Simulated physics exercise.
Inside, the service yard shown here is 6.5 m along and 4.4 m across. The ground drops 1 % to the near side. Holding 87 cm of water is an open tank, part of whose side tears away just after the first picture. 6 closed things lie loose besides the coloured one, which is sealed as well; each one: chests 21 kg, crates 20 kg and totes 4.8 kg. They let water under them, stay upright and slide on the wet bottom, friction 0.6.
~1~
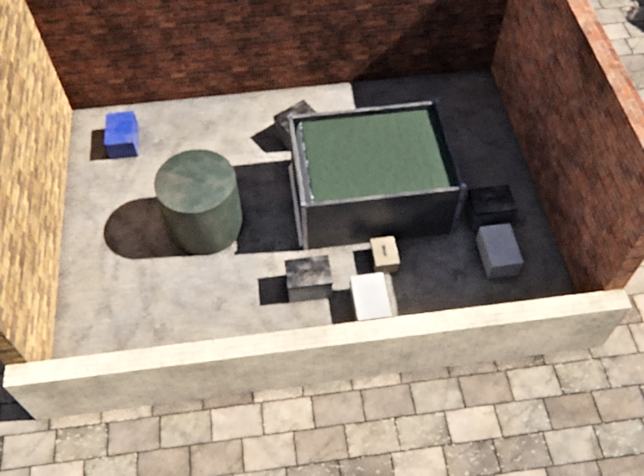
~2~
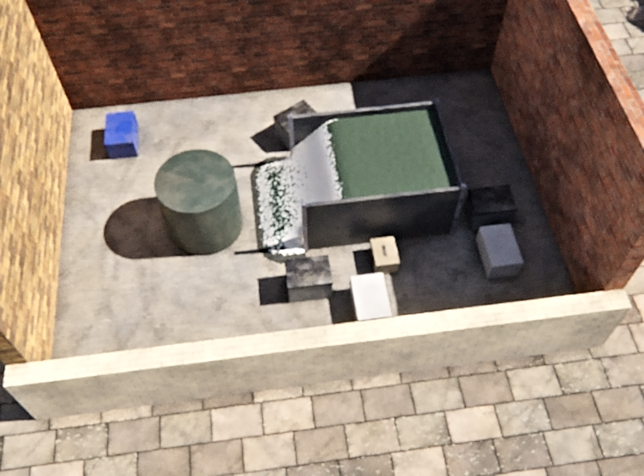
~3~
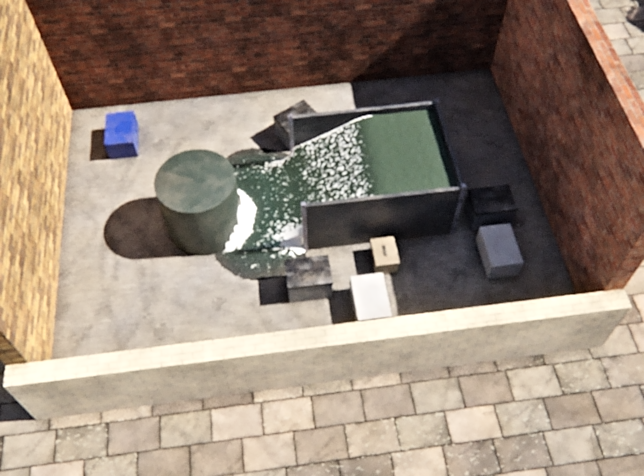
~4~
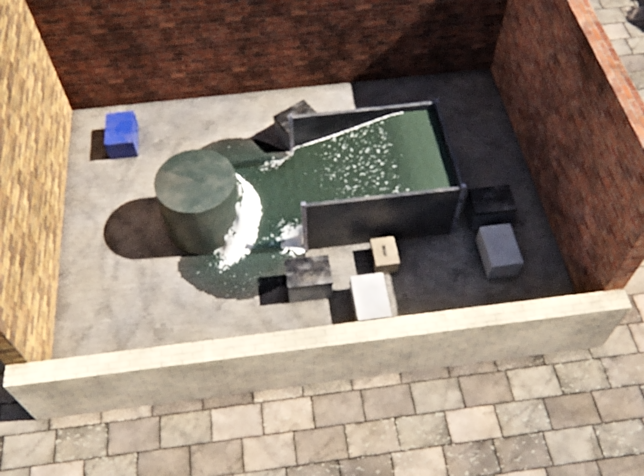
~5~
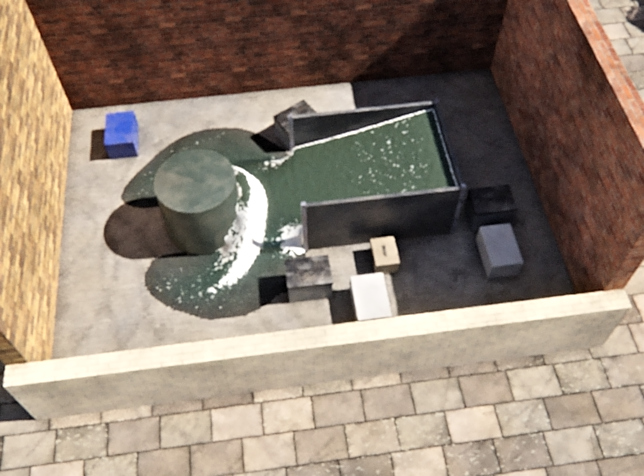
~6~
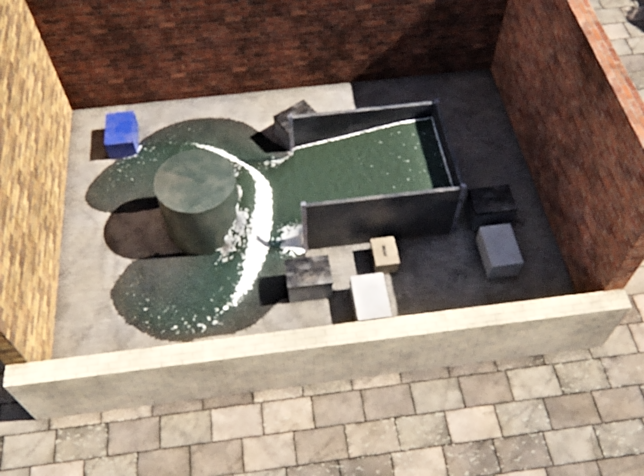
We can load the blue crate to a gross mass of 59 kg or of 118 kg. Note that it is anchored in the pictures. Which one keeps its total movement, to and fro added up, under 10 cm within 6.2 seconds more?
Ballast needed: The greater.
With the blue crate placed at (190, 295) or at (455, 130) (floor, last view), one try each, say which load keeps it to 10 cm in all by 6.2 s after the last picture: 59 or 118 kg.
At the first place you need the bigger mass, and at the second the small mass does it.
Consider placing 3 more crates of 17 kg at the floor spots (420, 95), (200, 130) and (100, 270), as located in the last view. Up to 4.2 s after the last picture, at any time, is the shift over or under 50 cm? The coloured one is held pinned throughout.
Taking them one by one: Below the mark; above the mark; above the mark.
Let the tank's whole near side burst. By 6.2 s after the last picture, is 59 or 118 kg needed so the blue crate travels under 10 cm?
Result: Lesser mass sufficient.
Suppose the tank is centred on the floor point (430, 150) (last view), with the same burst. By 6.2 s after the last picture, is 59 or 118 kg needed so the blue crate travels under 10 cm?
Well, then even the heavier fails.
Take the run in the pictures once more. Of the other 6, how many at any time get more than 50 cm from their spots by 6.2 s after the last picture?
3 in all.
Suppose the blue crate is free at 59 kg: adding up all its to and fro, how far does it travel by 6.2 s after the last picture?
All together it comes to about 120 cm.
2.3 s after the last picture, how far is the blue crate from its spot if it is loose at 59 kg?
Roughly 60 cm.
Then, 0.6 s after the last picture the blue crate would be 9 cm from its start with 59 kg and 0 cm from its start with 118 kg; 11 cm of water round it then.
Then, 2.3 s after the last picture the blue crate would be 69 cm from its start with 59 kg and 0 cm from its start with 118 kg; 17 cm of water round it then.
Then, 4.2 s after the last picture the blue crate would be 90 cm from its start with 59 kg and 0 cm from its start with 118 kg; 14 cm of water round it then.
Then, 6.2 s after the last picture the blue crate would be 90 cm from its start with 59 kg and 0 cm from its start with 118 kg; 11 cm of water round it then.
